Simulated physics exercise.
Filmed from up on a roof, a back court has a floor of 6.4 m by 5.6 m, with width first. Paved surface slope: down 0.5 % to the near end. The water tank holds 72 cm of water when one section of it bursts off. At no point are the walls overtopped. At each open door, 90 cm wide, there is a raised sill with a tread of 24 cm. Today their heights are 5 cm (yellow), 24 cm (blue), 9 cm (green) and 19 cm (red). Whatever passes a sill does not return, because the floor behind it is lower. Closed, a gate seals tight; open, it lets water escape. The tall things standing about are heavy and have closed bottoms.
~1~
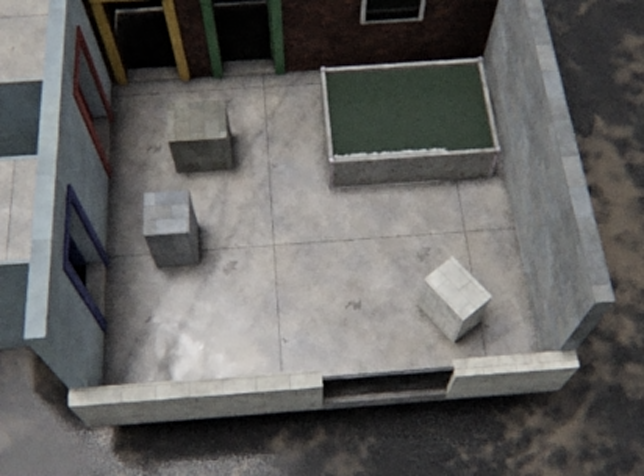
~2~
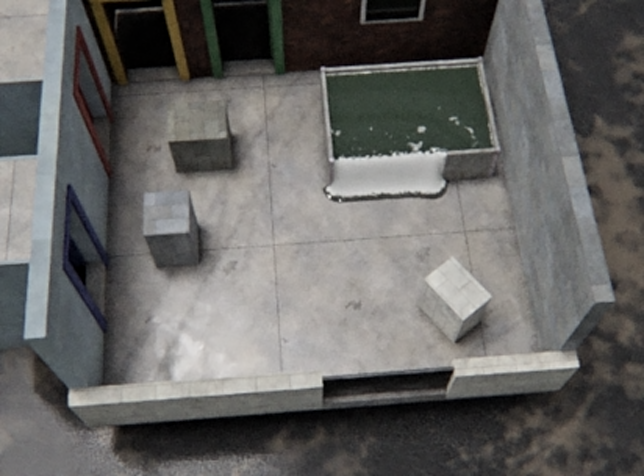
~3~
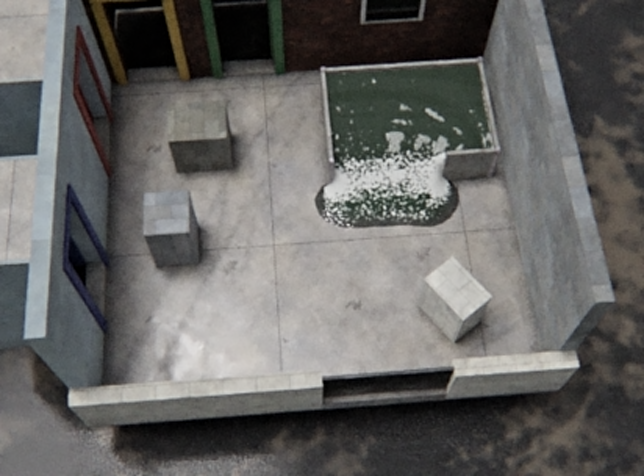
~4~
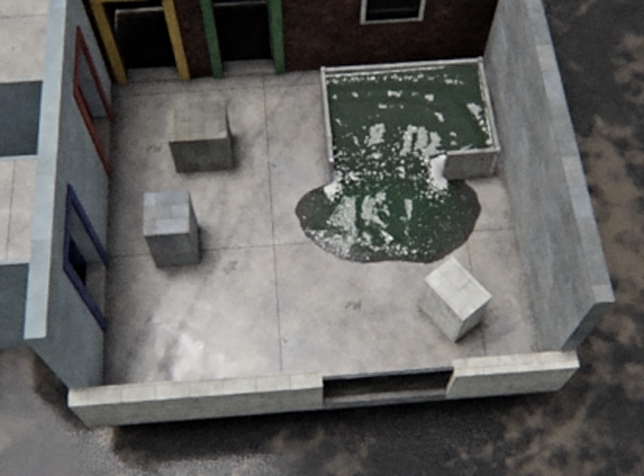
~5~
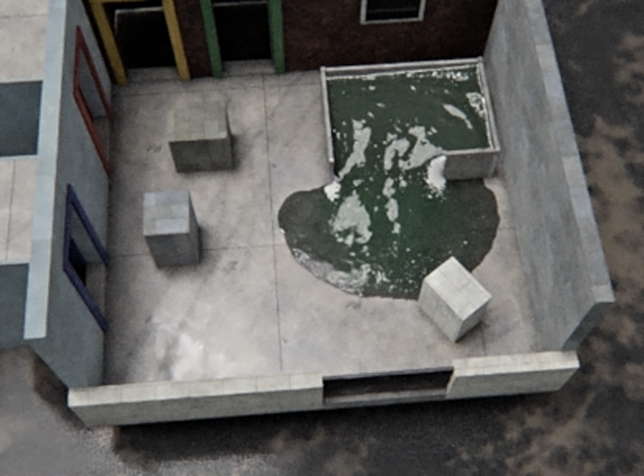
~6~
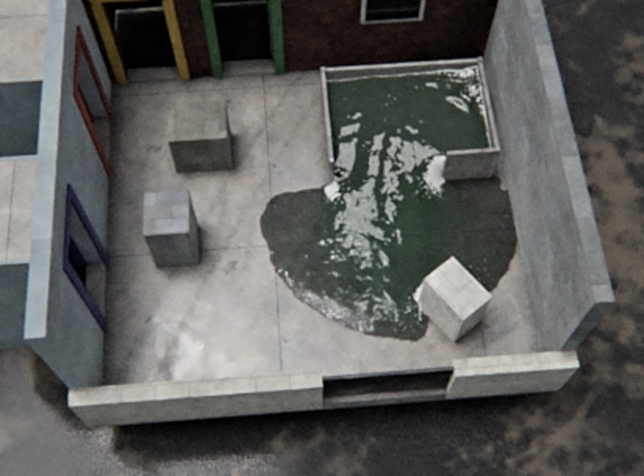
A walled court with concrete blocks sat still until the near side of its raised tank gave way, and dark green water poured out, spreading across the pale floor and around the nearest block.
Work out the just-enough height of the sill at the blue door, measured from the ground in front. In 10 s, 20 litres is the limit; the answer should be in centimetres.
It works out at roughly 14.5 cm.
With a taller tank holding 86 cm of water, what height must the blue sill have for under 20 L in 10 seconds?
Something near 18 cm should do.
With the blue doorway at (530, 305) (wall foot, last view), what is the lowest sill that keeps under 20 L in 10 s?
Around 22 cm would do it.
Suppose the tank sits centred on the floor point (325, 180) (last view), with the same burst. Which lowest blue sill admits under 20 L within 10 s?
Then close to 13.0 cm.
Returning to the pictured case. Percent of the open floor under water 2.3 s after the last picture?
Roughly 55 percent of the floor.
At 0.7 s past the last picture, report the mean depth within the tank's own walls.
Mean depth: Approx. 39 cm.
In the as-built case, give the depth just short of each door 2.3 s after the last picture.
Depth (cm): Yellow 0 / blue 9 / green 0 / red 0.
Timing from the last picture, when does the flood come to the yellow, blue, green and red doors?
Yellow 3.8 seconds, blue 2.2 seconds, green 4.5 seconds, red 3.0 seconds.
Then, 0.7 s after the last picture water covers 40 % of the floor, deepest (46 cm) near (378, 382); it has not reached the blue door.
Then, 2.3 s after the last picture water covers 55 % of the floor, deepest (46 cm) near (115, 403); 9 cm at the blue door, 0 litres in over its 24 cm sill.
Then, 9.3 s after the last picture water covers 100 % of the floor, deepest (12 cm) near (103, 404); 12 cm at the blue door, 0 litres in over its 24 cm sill.
At the blue door as built, the water peaked near 20 cm, 3.1 s after the last picture.
With a sill of 13.5 cm, 28 litres would have come in within the 10 s; with 18 cm, 5 litres. So under 20 litres takes about 14.5 cm.
